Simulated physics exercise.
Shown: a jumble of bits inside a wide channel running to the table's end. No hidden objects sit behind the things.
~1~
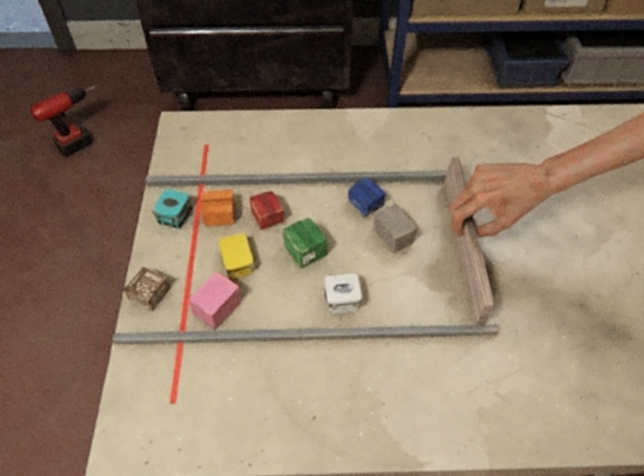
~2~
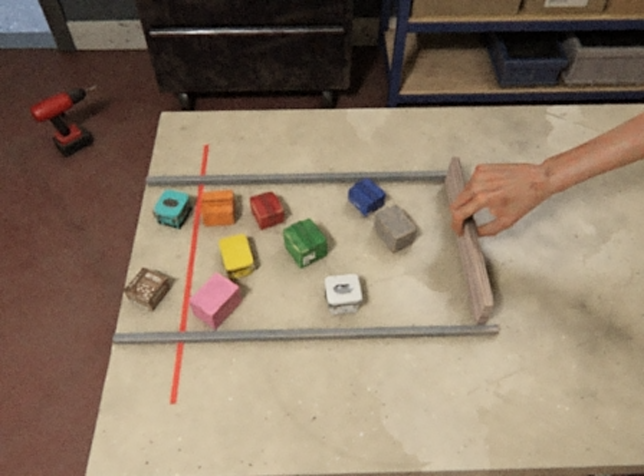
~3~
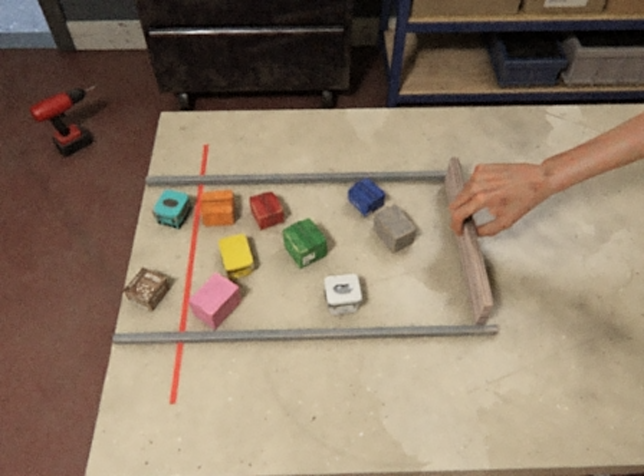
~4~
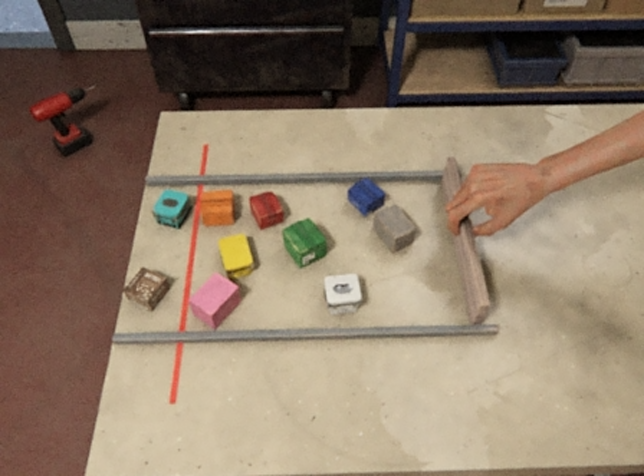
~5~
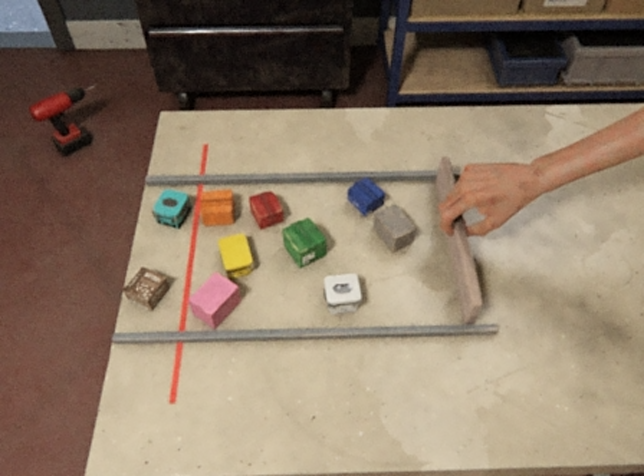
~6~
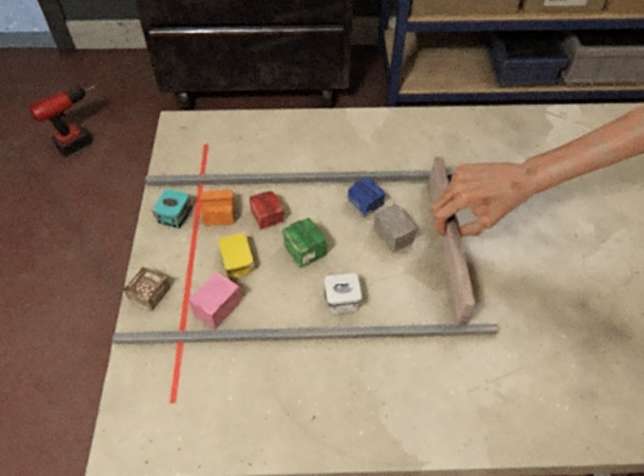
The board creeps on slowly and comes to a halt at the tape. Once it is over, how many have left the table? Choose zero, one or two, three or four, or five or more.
Three or four of them have left the table.
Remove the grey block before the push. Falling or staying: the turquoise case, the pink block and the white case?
In that case the turquoise case goes off the edge, the pink block stays where it is, the white case stays where it is.
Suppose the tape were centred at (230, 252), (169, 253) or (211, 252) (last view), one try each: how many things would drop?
Per try: 1; 6; 1.
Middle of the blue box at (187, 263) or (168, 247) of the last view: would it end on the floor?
Well, the blue box is gone in the first case and stays aboard in the second.
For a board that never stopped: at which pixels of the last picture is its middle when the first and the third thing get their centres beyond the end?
About (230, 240) and about (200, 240).
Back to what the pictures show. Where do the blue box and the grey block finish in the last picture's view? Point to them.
The blue box ends up near (186, 194), and the grey block near (180, 228).
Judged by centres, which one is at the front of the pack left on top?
The answer is the yellow case.
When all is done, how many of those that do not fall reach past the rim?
Tally: 1.
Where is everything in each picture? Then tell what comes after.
In the first frame, brown box (147, 289); turquoise case (173, 209); orange box (218, 208); board (466, 236); tape (192, 253).
In the second frame, turquoise case (173, 209); green box (305, 243).
In the third frame, orange box (218, 208); grey block (394, 229).
In the fourth frame, brown box (147, 289); blue box (366, 196).
In the fifth frame, turquoise case (172, 209); red box (266, 209).
In the sixth frame, brown box (147, 289); turquoise case (173, 209); orange box (218, 207); board (450, 235); tape (192, 253).
Early on, none off yet; brown box at rest near (147, 289); turquoise case at rest near (173, 209); orange box at rest near (218, 207).
A while later, none off yet; brown box travelled a little near (136, 292); turquoise case travelled about its own width near (135, 211); orange box travelled well along near (164, 207).
Finally, the number that fall off is three or four; lost, orange box, turquoise case and brown box.
